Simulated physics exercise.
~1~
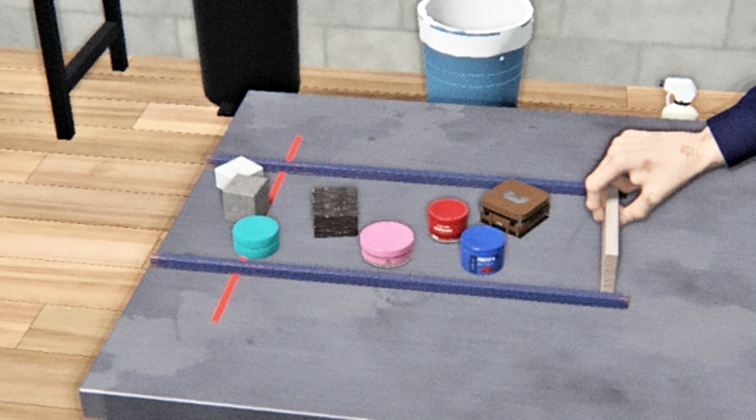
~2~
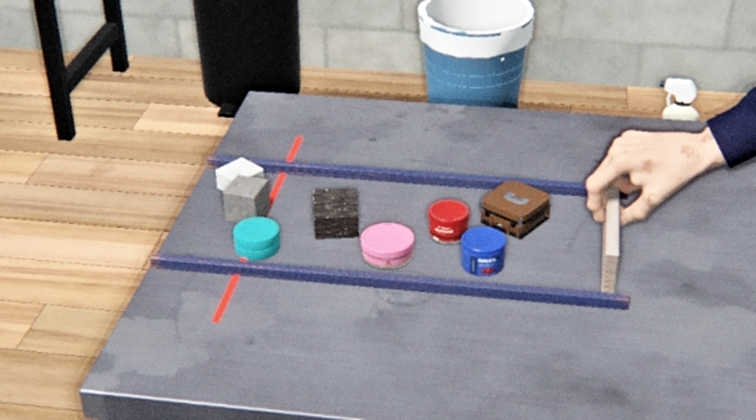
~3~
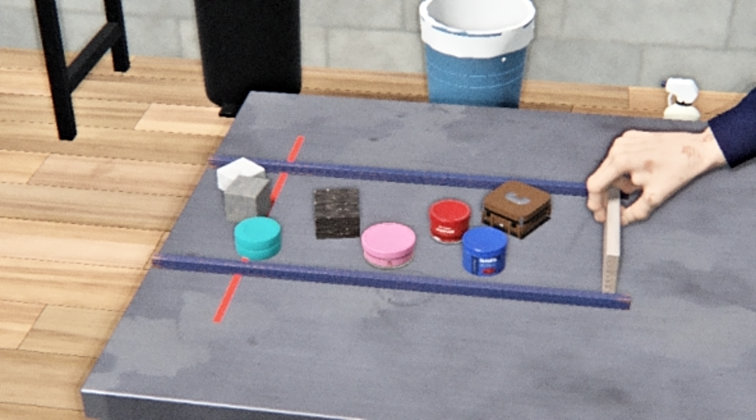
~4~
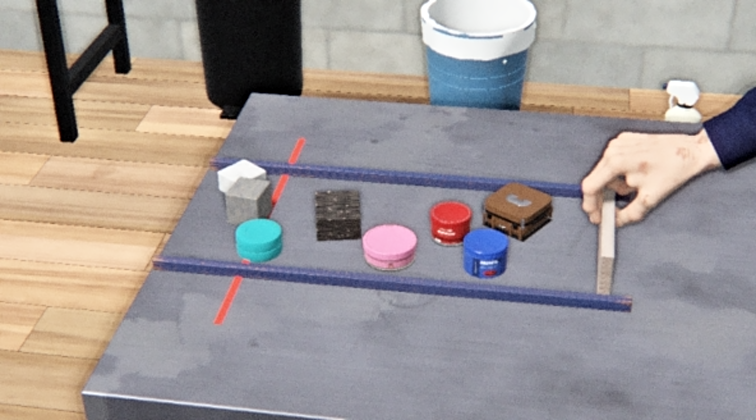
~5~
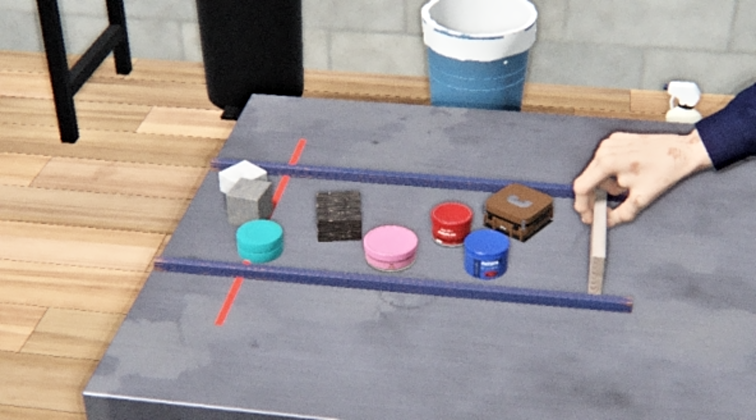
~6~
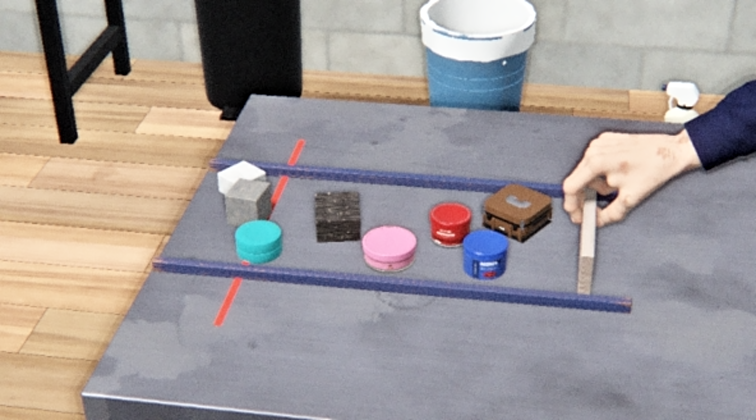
On a grey tabletop, a hand holds a board upright, then slides it slightly left toward several small objects.
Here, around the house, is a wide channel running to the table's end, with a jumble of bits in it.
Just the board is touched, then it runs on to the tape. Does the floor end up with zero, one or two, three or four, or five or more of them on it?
Overboard: One to two.
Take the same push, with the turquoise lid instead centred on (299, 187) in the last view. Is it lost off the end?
That turquoise lid is safe.
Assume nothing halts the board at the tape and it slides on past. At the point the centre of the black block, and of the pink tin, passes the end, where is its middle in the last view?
Black block: (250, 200); pink tin: (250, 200).
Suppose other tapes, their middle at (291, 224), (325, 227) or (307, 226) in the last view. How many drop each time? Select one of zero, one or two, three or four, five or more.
Taking the tapes one at a time, the count is zero, then none, then not one.
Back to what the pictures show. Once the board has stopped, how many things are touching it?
That comes to 3.
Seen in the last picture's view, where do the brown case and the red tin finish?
The brown case ends up near (250, 190), and the red tin near (243, 214).
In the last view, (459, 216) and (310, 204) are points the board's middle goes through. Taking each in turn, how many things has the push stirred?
Well, it's 4 at the first one and 7 at the second.
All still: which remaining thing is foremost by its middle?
The foremost one is the white block.
Soon after, none off yet; white block at rest near (242, 182); grey block at rest near (249, 204); turquoise lid at rest near (259, 242).
Then, none off yet; white block at rest near (242, 182); grey block moved about its own width near (200, 205); turquoise lid moved well along near (186, 236).
At rest, the number that fall off is one or two; fallen, turquoise lid and grey block.
